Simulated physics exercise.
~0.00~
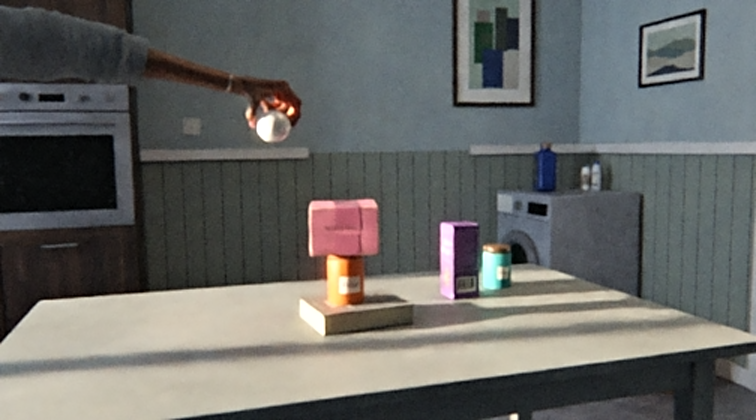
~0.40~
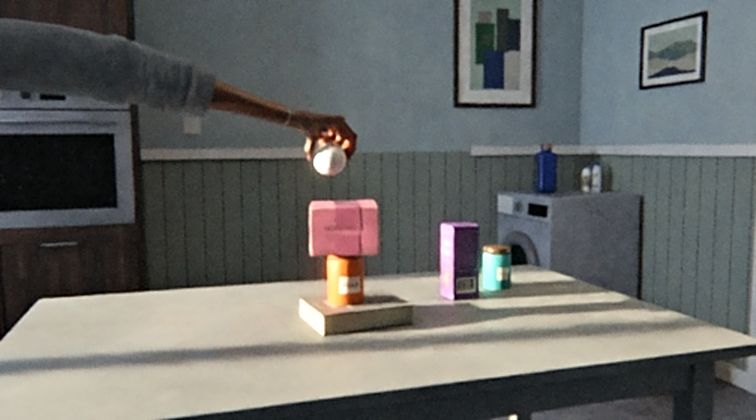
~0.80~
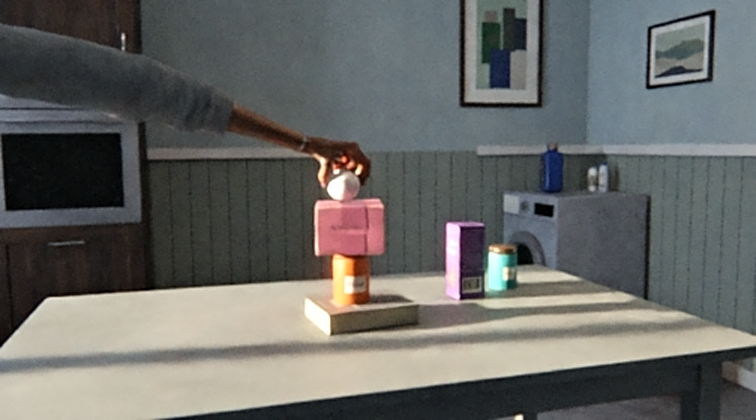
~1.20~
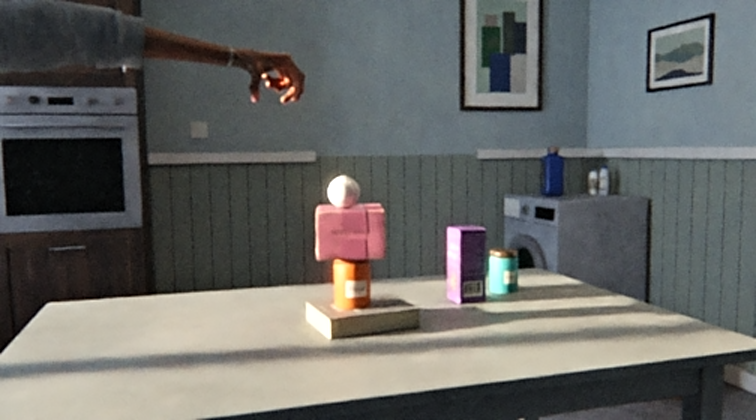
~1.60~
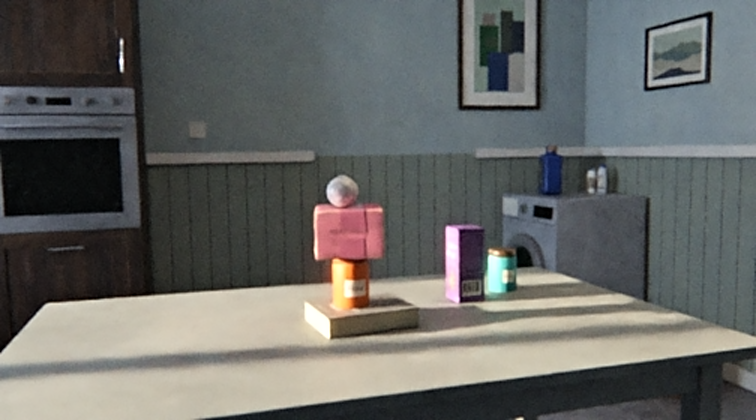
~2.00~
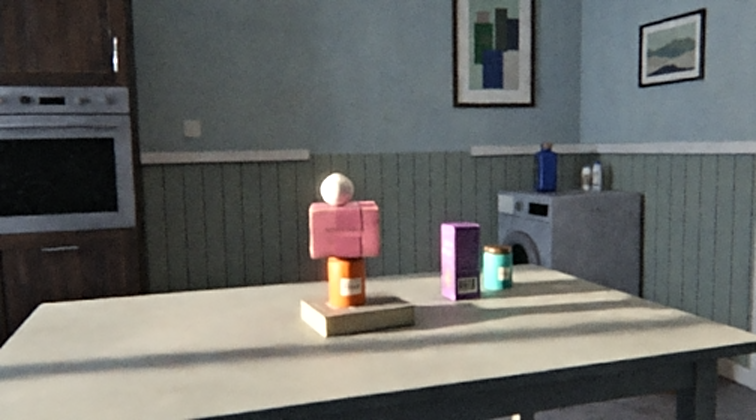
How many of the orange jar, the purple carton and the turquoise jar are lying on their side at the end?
None of them are. The orange jar, the purple carton and the turquoise jar are all still standing upright.
